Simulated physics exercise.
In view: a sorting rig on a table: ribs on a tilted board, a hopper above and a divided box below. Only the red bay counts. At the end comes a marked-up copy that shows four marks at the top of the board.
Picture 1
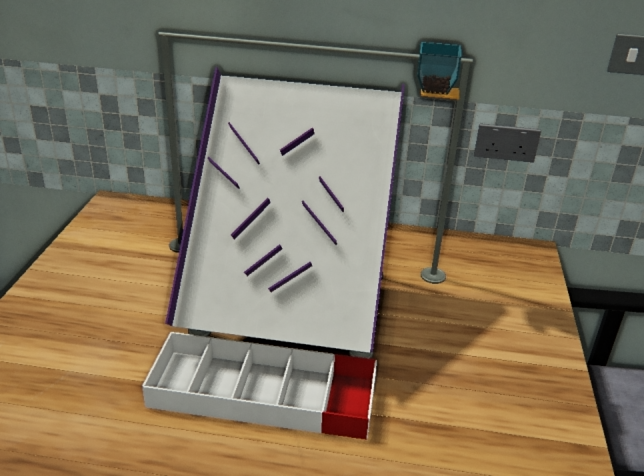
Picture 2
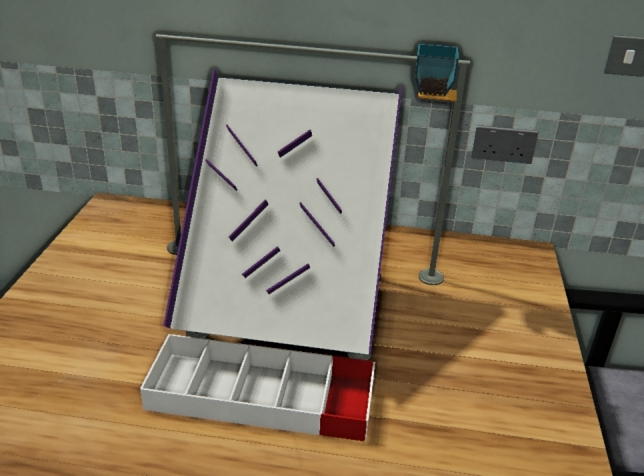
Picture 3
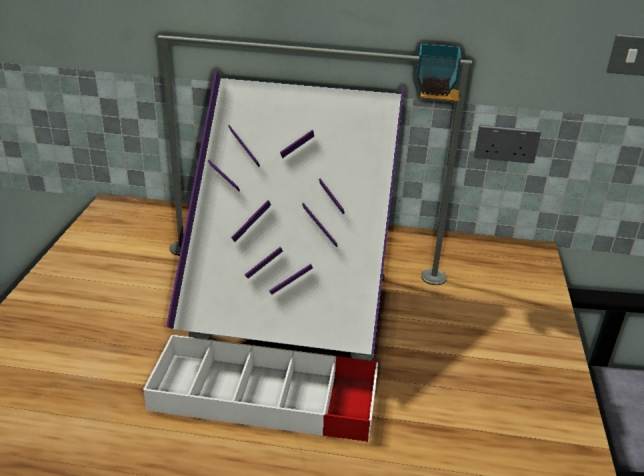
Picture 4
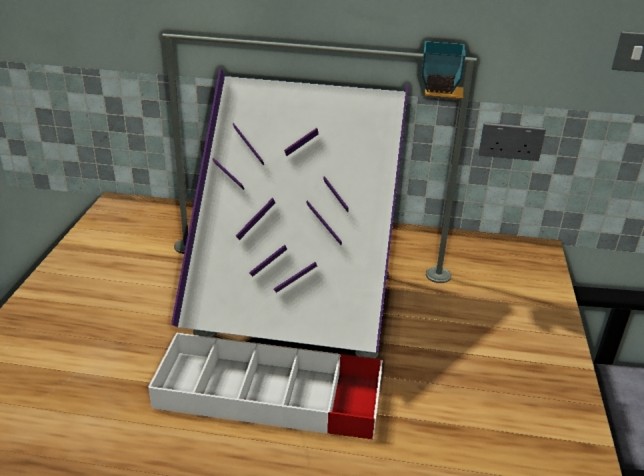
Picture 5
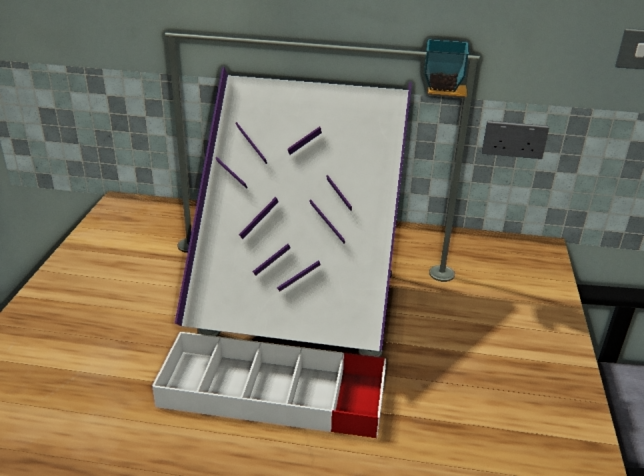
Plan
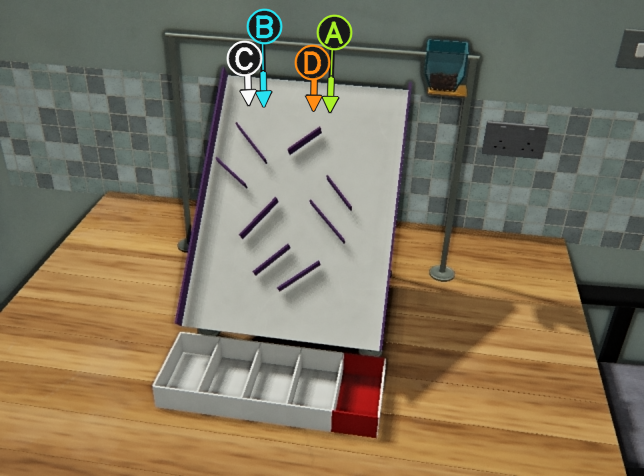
The video shows a tilted white board with purple ribs on a wooden table, a small teal hopper above its upper right and a divided box with a red right-hand bay below; only the view shifts slightly.
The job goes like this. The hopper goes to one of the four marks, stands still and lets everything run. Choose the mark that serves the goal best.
Take A.
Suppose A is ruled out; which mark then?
D it is.
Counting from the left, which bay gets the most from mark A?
The fifth from the left.
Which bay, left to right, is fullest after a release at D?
The first from the left.
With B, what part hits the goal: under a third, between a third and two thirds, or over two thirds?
It is under a third.
On the marked copy, mark A meets the board at (330, 106); mark B meets the board at (263, 101); mark C meets the board at (248, 99); mark D meets the board at (313, 105).
With A, about two thirds in the red bay, about a third in other bays.
With B, a stray few in the red bay, nearly all in other bays.
With C, a small part in the red bay, nearly all in other bays, a stray few outside the box.
With D, about a quarter in the red bay, most in other bays.
